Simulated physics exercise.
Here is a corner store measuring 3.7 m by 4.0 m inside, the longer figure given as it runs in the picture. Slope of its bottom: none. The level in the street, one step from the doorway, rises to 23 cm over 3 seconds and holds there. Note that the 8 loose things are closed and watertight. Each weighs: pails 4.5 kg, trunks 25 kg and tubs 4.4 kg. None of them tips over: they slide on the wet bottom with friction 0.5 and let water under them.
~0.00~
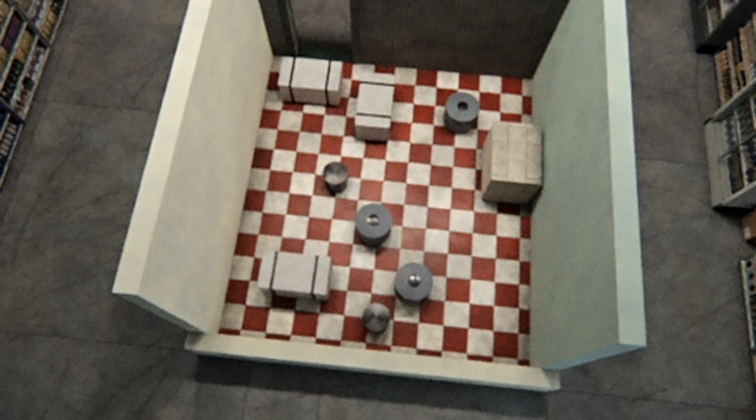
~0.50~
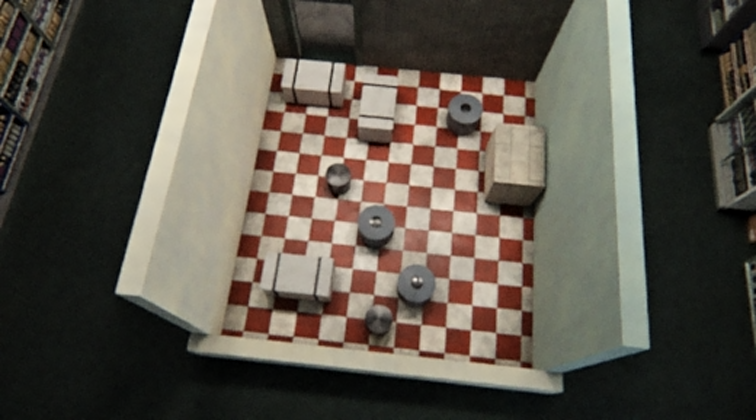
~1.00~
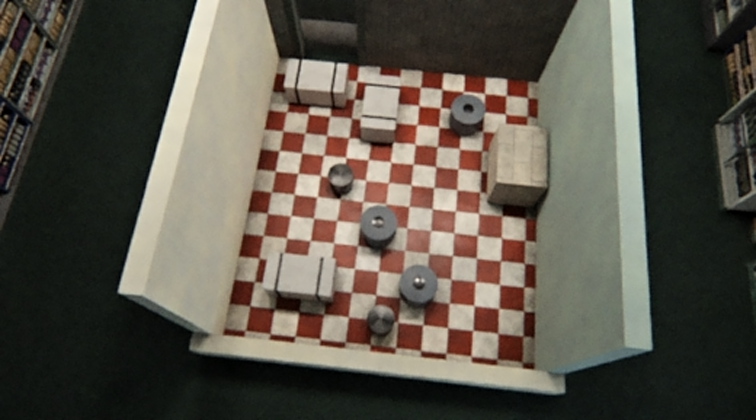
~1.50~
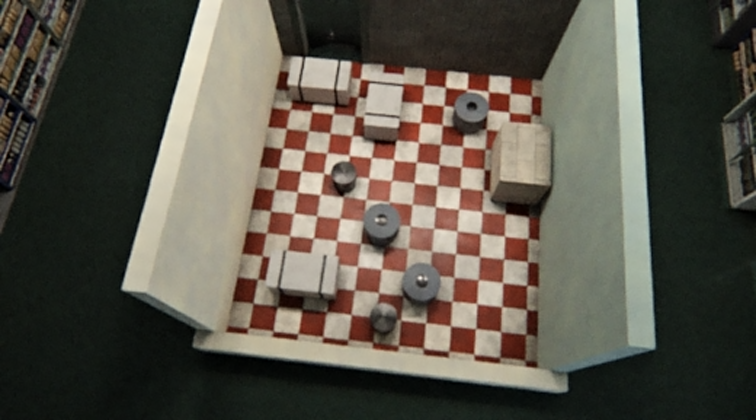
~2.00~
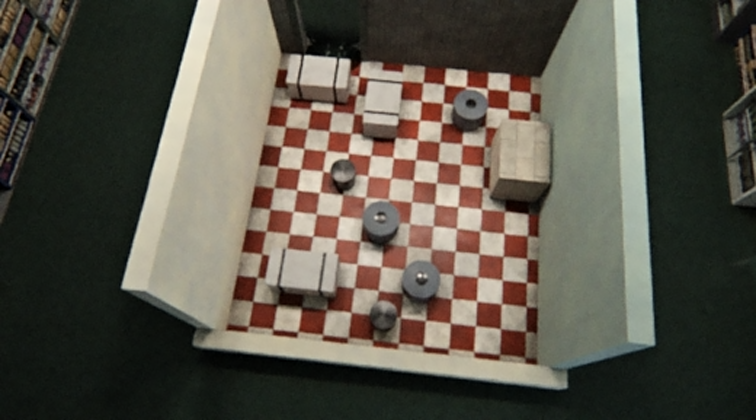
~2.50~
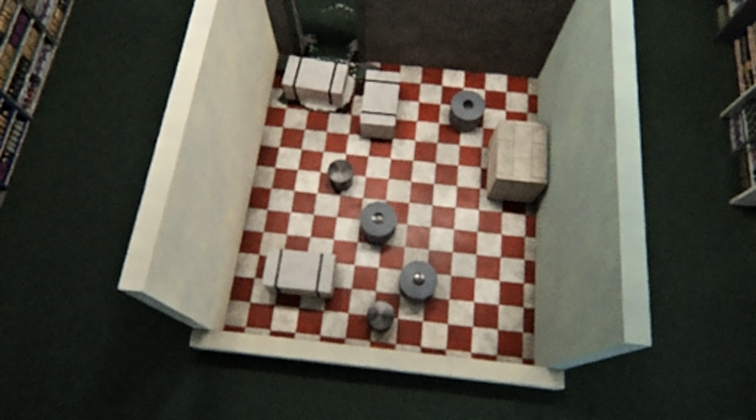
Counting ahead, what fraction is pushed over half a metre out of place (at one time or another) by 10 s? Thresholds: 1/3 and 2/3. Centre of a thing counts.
It is a large fraction, two thirds or more.
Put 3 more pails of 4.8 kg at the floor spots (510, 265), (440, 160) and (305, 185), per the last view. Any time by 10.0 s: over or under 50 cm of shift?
One by one, in that order: Above it, below it, above it.
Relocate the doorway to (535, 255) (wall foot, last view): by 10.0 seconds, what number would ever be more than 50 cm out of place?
5.
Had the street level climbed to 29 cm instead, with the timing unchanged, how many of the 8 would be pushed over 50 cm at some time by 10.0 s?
Count under that change: 6.
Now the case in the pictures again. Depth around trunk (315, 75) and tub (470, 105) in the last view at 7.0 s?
About 13 and 1 cm.
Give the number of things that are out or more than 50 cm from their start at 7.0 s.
That would be 6.
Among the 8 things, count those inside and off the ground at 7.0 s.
Answer: 5.
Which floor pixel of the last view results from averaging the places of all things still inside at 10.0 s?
I'd put it around (461, 226).
After 3.5 s 1 of 8 are over 50 cm from their spots; 0 afloat.
After 4.5 s 2 of 8 are over 50 cm from their spots; 0 afloat.
After 7.0 s 6 of 8 are over 50 cm from their spots; 5 afloat.
After 10.0 s 6 of 8 are over 50 cm from their spots, and 6 have been at some point; 6 afloat.
